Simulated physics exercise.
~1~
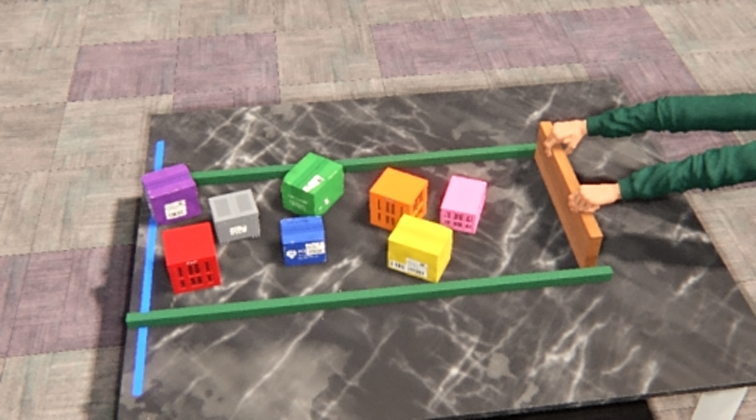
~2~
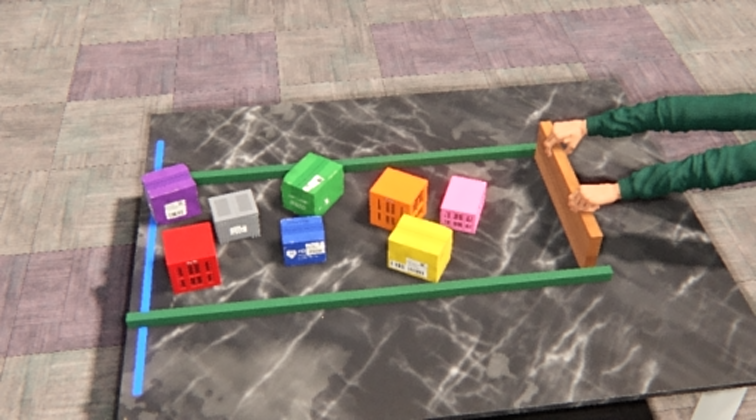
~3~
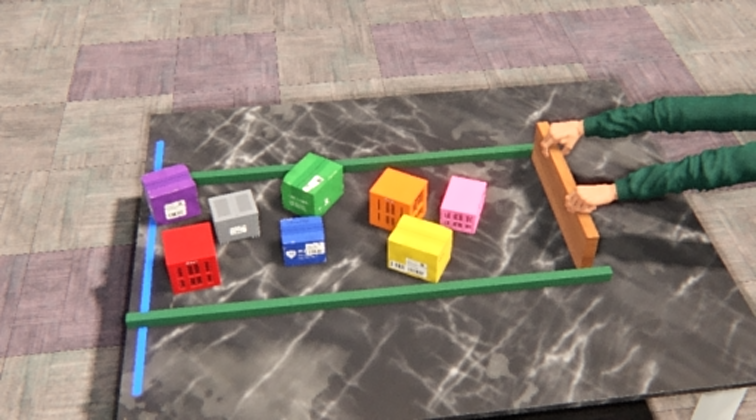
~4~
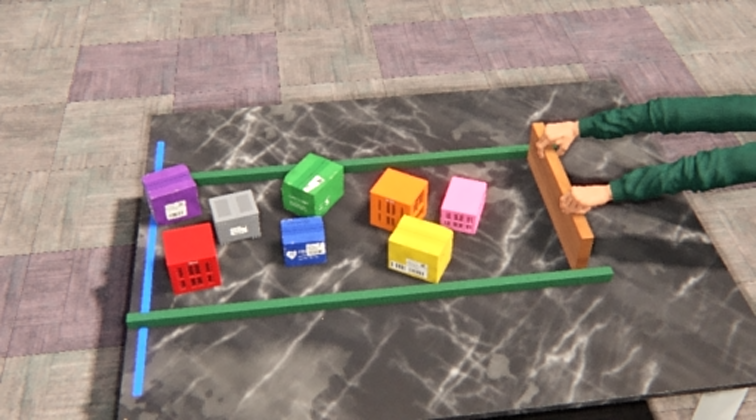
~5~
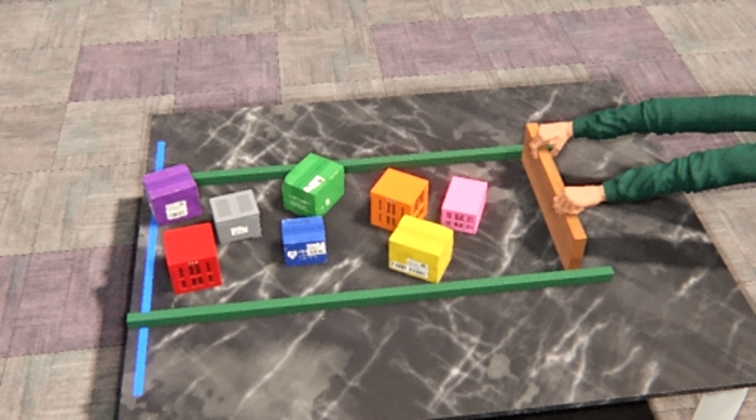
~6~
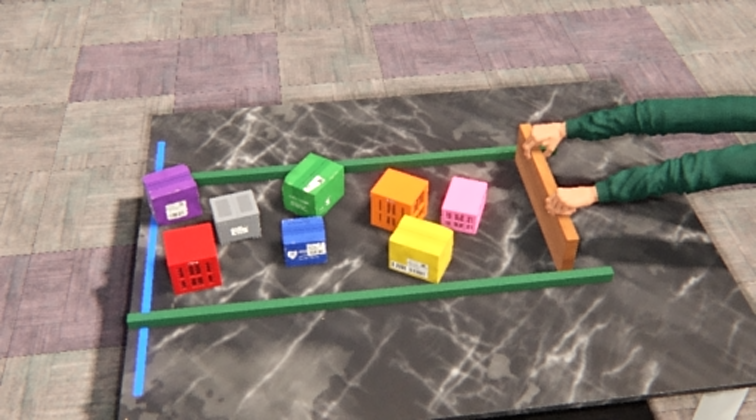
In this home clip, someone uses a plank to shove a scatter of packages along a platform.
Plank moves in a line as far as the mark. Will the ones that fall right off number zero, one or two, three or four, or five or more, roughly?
They will number five or more.
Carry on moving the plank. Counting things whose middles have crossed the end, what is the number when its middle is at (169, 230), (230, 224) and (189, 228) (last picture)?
Respectively, 5, 2 and 5.
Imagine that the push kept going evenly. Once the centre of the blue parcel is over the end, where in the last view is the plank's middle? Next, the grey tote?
(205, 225) and (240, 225), more or less.
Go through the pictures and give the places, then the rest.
The first picture shows purple parcel (171, 195); red crate (192, 258); grey tote (235, 217); plank (565, 193); tape (151, 249).
The second picture shows red crate (192, 258); yellow parcel (420, 248).
The third picture shows grey tote (235, 217); pink crate (463, 205).
The fourth picture shows purple parcel (172, 195); green parcel (313, 188).
The fifth picture shows red crate (193, 259); orange crate (399, 203).
The sixth picture shows purple parcel (172, 195); red crate (193, 259); grey tote (236, 218); plank (544, 196); tape (151, 250).
A little later, none off yet; purple parcel at rest near (172, 195); red crate at rest near (193, 259); grey tote at rest near (236, 218).
Next, none off yet; purple parcel at rest near (172, 195); red crate shifted a little near (188, 261); grey tote shifted a little near (225, 218).
Later still, none off yet; purple parcel shifted a little near (151, 196); red crate tilted well over near (108, 271); grey tote tilted a little near (121, 233).
When it is over, the number that fall off is five or more; down, pink crate, yellow parcel, orange crate, green parcel, blue parcel, grey tote, red crate and purple parcel.
